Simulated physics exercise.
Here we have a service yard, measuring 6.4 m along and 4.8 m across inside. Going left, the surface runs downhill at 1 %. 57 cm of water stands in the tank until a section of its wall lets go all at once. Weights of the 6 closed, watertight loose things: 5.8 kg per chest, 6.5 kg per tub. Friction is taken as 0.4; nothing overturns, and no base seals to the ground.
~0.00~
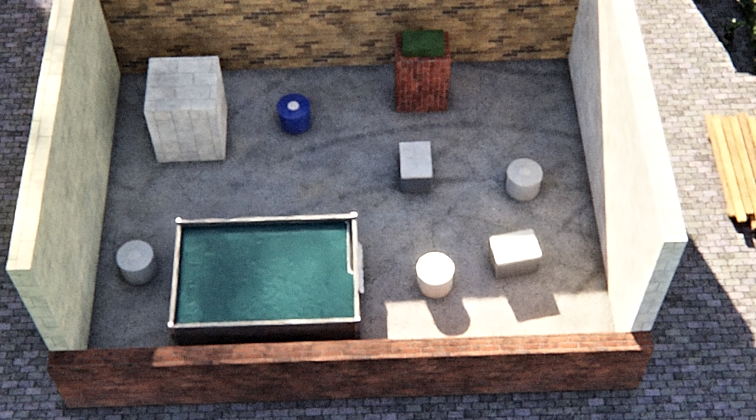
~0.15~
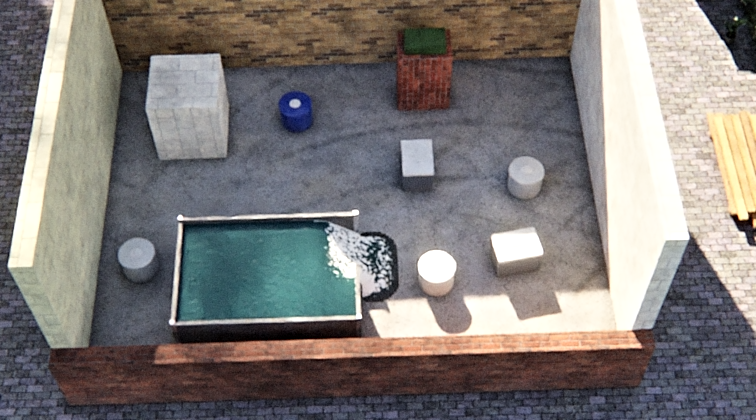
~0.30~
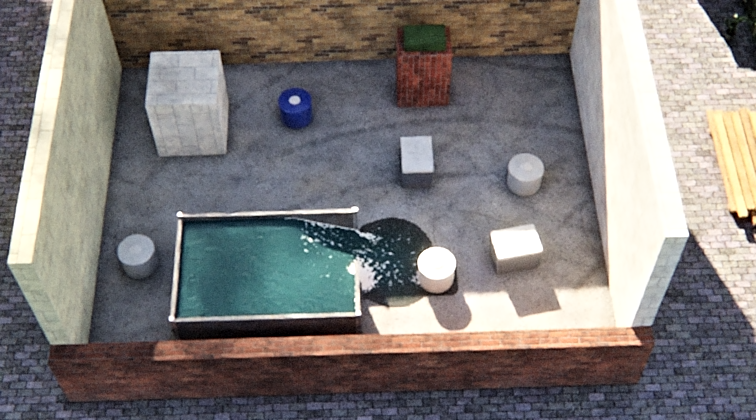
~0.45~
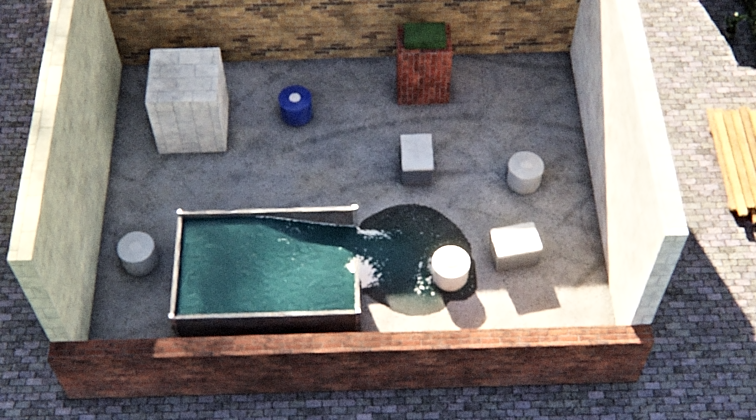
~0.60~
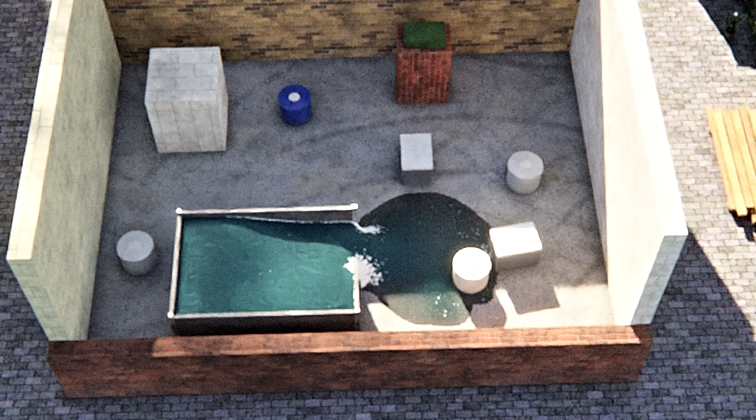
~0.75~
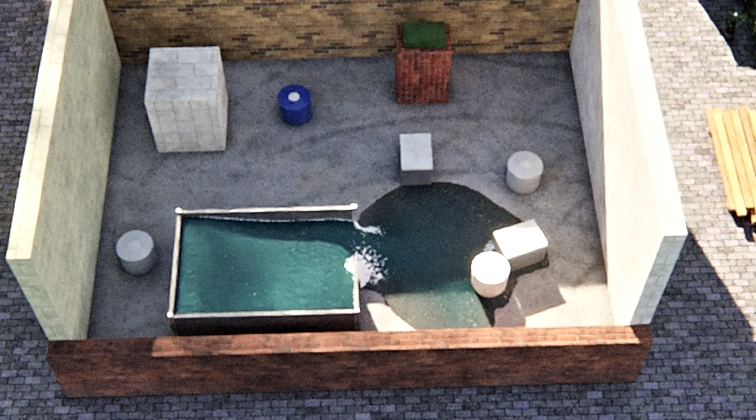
At first, a rectangular tank of green water stands among blocks, cylinders and a blue tub in a walled yard. Water then bursts from its right side, foaming as a dark pool spreads rightward and pushes a white cylinder along, and finally a pale block beside it turns slightly.
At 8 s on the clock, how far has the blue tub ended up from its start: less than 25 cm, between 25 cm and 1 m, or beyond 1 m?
It hardly moves.
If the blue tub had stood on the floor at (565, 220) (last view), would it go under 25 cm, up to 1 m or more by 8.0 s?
Well, it is shoved a long way.
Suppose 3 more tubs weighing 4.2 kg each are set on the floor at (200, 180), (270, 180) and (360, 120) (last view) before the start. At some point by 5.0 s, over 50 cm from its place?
Within it, within it, within it.
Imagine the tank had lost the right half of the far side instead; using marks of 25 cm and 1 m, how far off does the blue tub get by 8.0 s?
What happens next is that the blue tub gets swept a long way.
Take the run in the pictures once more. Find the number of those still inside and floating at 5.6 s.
At that moment it comes to 3.
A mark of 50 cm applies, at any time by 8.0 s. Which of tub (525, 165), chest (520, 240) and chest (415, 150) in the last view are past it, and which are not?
Taking them in order: Exceeded, exceeded and exceeded.
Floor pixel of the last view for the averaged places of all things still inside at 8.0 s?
That lands at roughly (385, 169).
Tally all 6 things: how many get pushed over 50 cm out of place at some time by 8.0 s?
Count: 4.
After 1.6 s the blue tub is near (294, 97), 0.0 m from its start, aground; 2 afloat.
After 3.6 s the blue tub is near (294, 97), 0.0 m from its start, aground; 3 afloat.
After 5.6 s the blue tub is near (294, 97), 0.0 m from its start, aground; 3 afloat.
After 8.0 s the blue tub is near (292, 98), 0.0 m from its start, aground; 4 afloat.
